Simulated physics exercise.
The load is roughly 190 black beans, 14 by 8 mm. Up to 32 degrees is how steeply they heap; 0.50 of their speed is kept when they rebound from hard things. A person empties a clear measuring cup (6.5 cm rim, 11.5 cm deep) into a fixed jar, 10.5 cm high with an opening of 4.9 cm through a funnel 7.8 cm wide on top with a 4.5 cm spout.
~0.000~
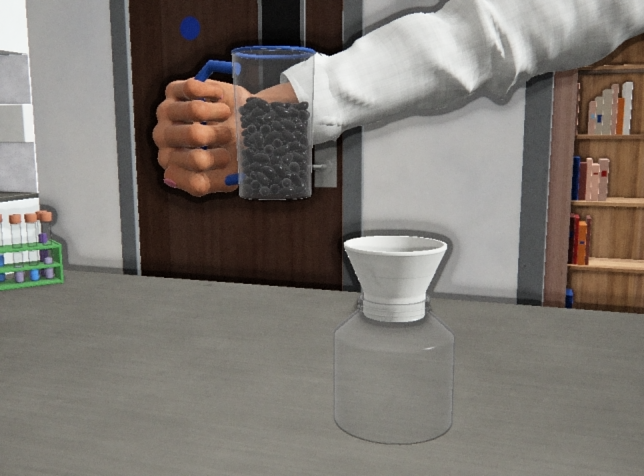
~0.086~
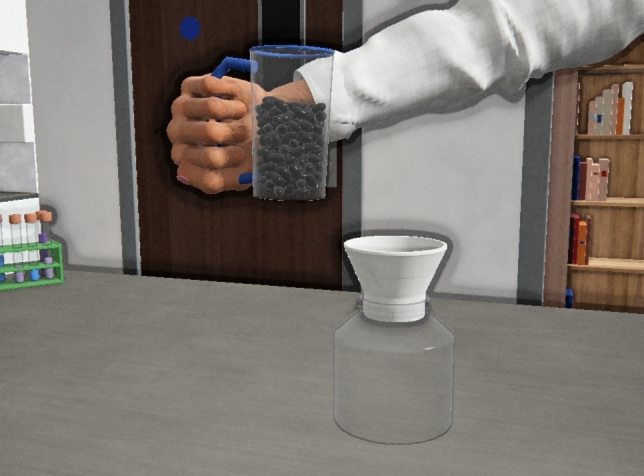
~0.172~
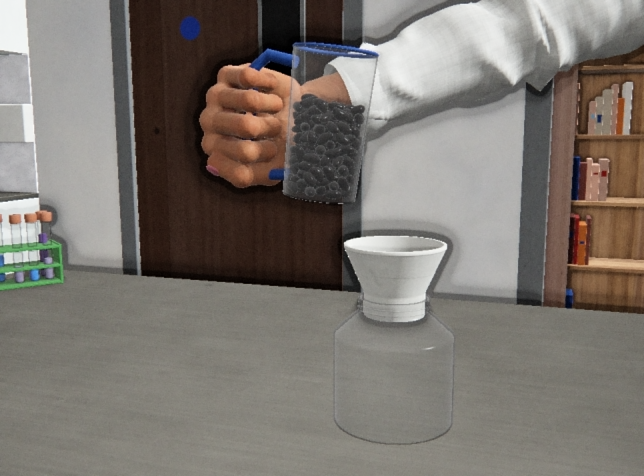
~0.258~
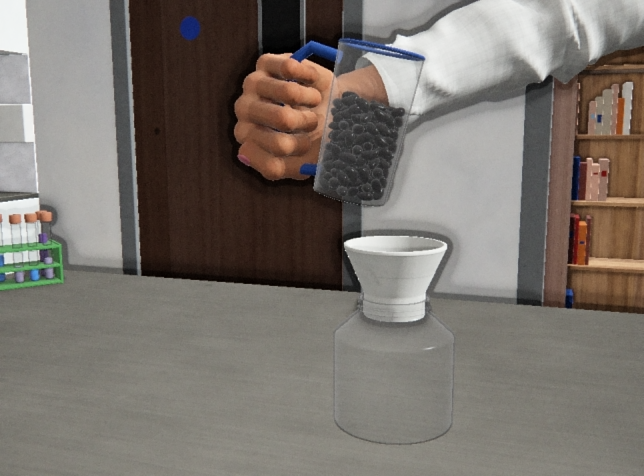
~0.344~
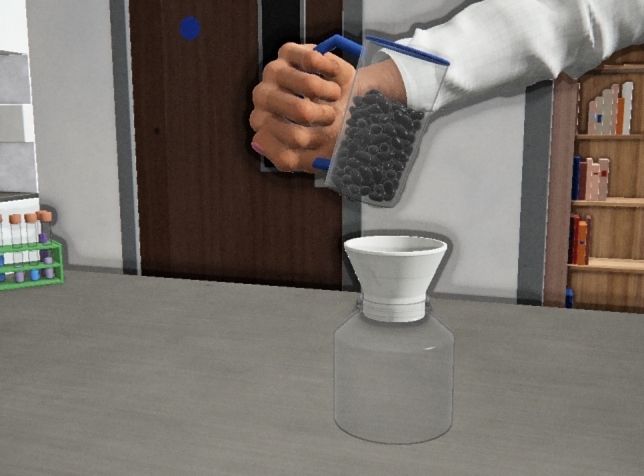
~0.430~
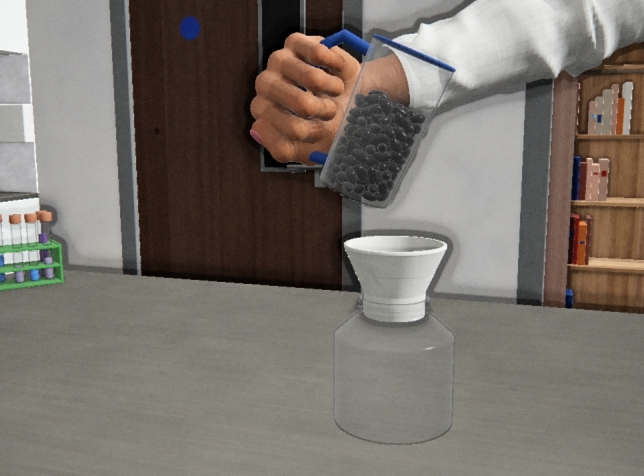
A hand in a white sleeve moves a clear measuring cup of black beans rightward above a white funnel set in a clear jar, tilting the cup gradually to the right, with the beans still inside.
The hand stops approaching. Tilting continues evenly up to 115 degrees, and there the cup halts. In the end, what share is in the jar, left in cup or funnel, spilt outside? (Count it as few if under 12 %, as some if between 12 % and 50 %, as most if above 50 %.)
Jar gets few; still above gets few; spilt gets most.
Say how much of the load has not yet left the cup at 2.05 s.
I'd say close to 50 per cent.
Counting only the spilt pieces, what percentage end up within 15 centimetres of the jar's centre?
That comes to something like 60 in a hundred.
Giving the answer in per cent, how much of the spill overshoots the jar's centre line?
100 %.
Then, at 1.09 s, tilt 67 degrees; the cup holds 100 %, the jar 0 %.
After 1.53 s, tilt 95 degrees; the cup holds 100 %, the jar 0 %.
After 2.05 s, tilt 115 degrees; the cup holds 50 %, the jar 0 %.
At rest (3.4 s), jar 0 %, still above 0 %, spilt 100 %.
